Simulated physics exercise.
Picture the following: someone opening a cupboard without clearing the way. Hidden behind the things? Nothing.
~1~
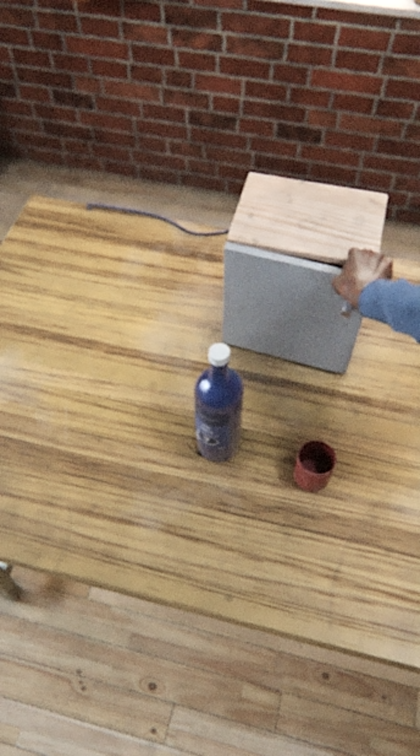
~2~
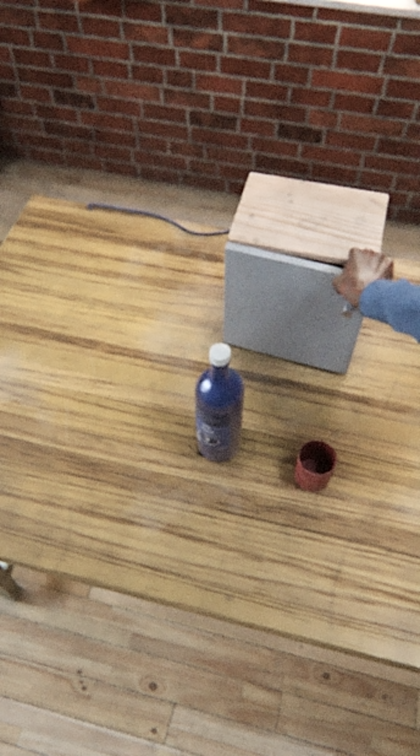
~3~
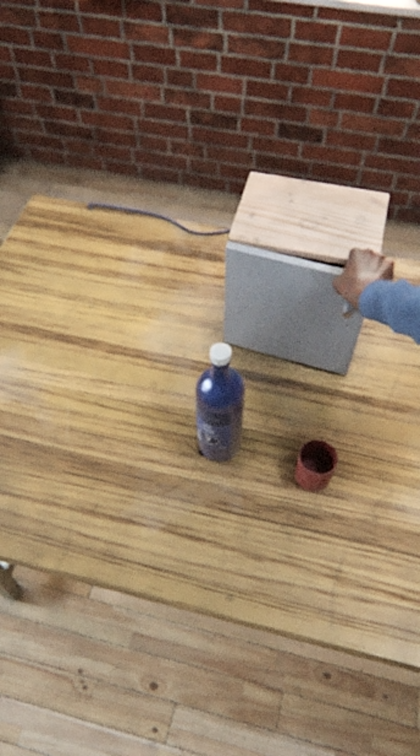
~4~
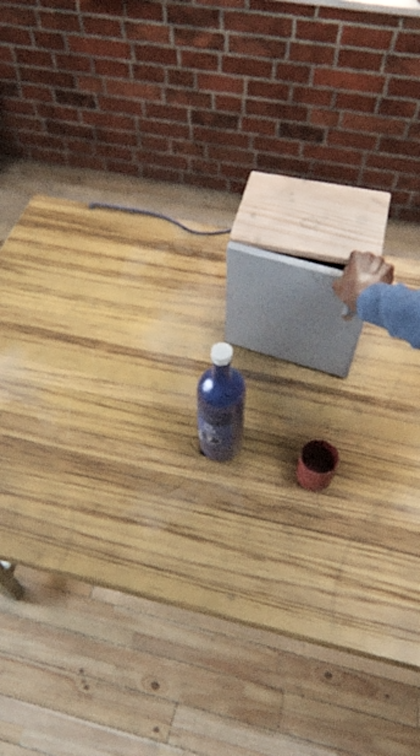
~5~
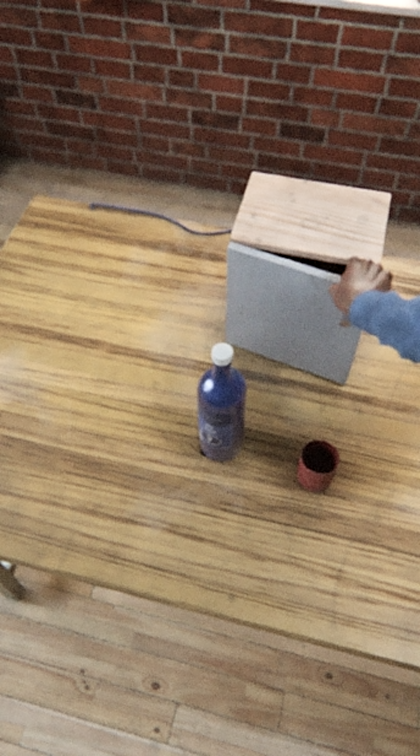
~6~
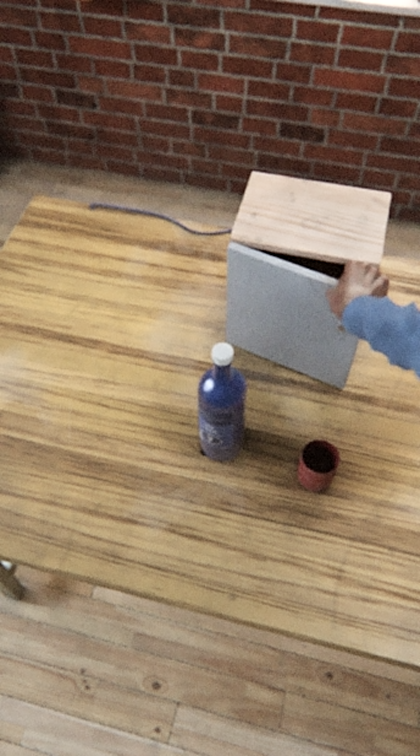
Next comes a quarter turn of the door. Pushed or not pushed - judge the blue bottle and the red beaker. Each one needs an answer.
Blue bottle: Pushed; red beaker: Not pushed.
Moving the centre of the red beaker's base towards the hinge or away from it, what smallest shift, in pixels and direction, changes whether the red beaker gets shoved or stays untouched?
28 pixels up, roughly.
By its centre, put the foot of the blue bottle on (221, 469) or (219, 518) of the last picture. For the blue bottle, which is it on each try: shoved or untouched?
Result for the blue bottle: Takes a hit, then avoids any contact.
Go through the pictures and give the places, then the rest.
In the first frame, door 4° open; blue bottle (219, 403); red beaker (314, 467); door (289, 318).
In the second frame, door 4° open; red beaker (315, 467); door (289, 318).
In the third frame, door 5° open; blue bottle (220, 402); door (290, 318).
In the fourth frame, door 6° open; red beaker (317, 466); door (291, 319).
In the fifth frame, door 10° open; blue bottle (222, 402); door (290, 323).
In the sixth frame, door 13° open; blue bottle (222, 402); red beaker (318, 466); door (288, 325).
Then, 1.48 s on from there, door 68° open; blue bottle at rest near (221, 403); red beaker at rest near (318, 466).
Then, 1.76 s on from there, door 78° open; blue bottle displaced a little near (197, 403); red beaker at rest near (318, 466).
Then, 1.98 s on from there, door 87° open; blue bottle displaced about its own width near (177, 402); red beaker at rest near (318, 466).
In the end, the blue bottle gets knocked, near (169, 400); the red beaker escapes contact, near (318, 466).
